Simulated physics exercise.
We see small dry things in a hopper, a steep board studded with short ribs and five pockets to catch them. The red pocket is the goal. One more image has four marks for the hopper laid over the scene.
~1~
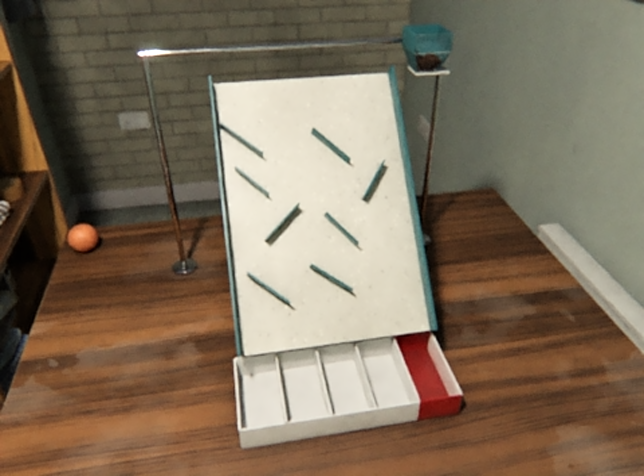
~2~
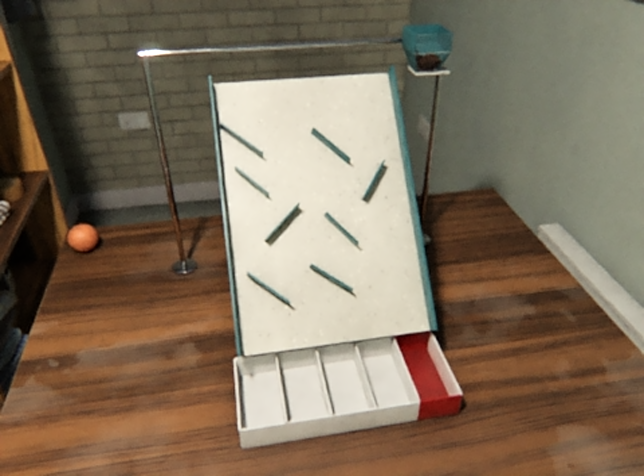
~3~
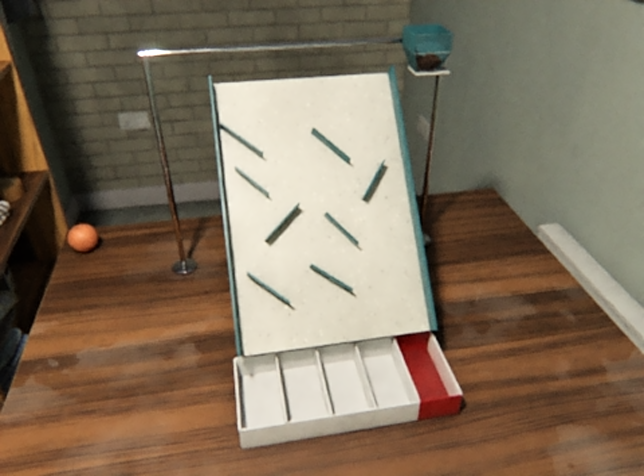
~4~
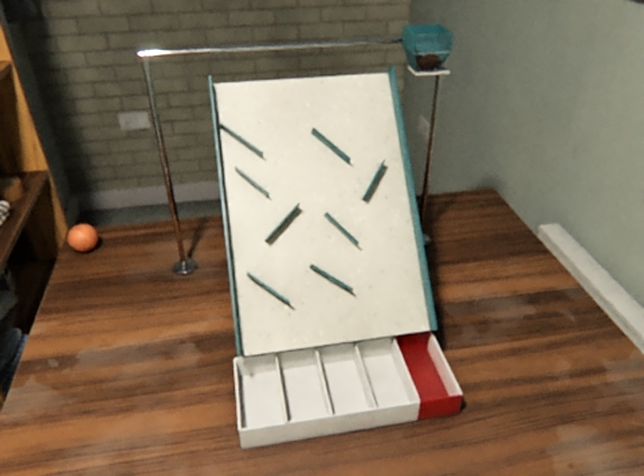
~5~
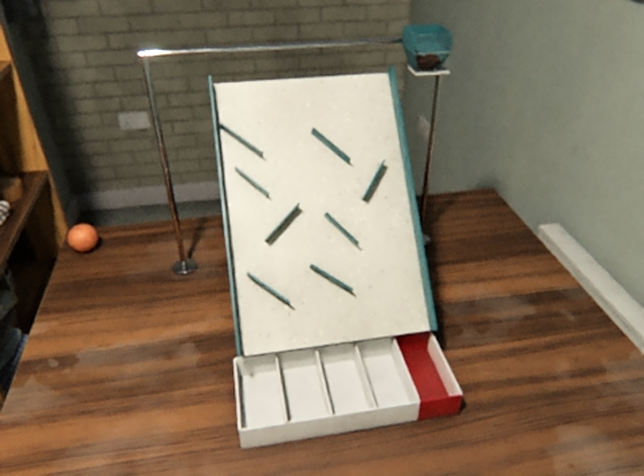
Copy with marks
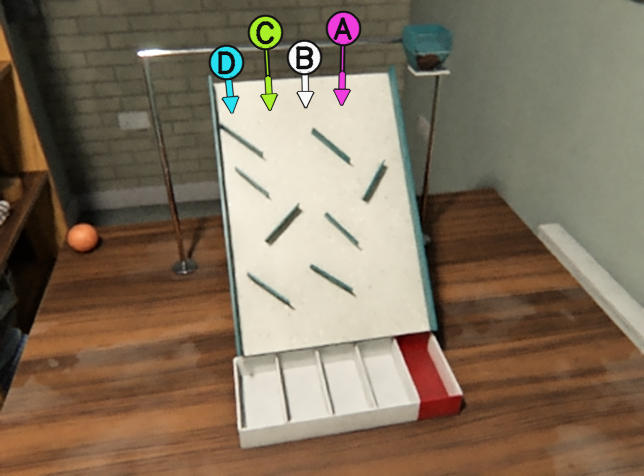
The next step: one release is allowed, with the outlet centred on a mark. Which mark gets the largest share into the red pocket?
Go for A.
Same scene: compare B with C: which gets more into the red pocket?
It is B.
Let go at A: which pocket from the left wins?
It is the fifth one.
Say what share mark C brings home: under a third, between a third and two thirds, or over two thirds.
Mark C gives under a third.
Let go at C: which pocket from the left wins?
It is the first one.
On the marked copy, mark A meets the board at (341, 99); mark B meets the board at (305, 101); mark C meets the board at (269, 104); mark D meets the board at (231, 106).
With A, most in the red pocket, about a quarter in other pockets.
With B, about half in the red pocket, about half in other pockets.
With C, about a quarter in the red pocket, most in other pockets.
With D, about half in the red pocket, about half in other pockets, a stray few held on the board.
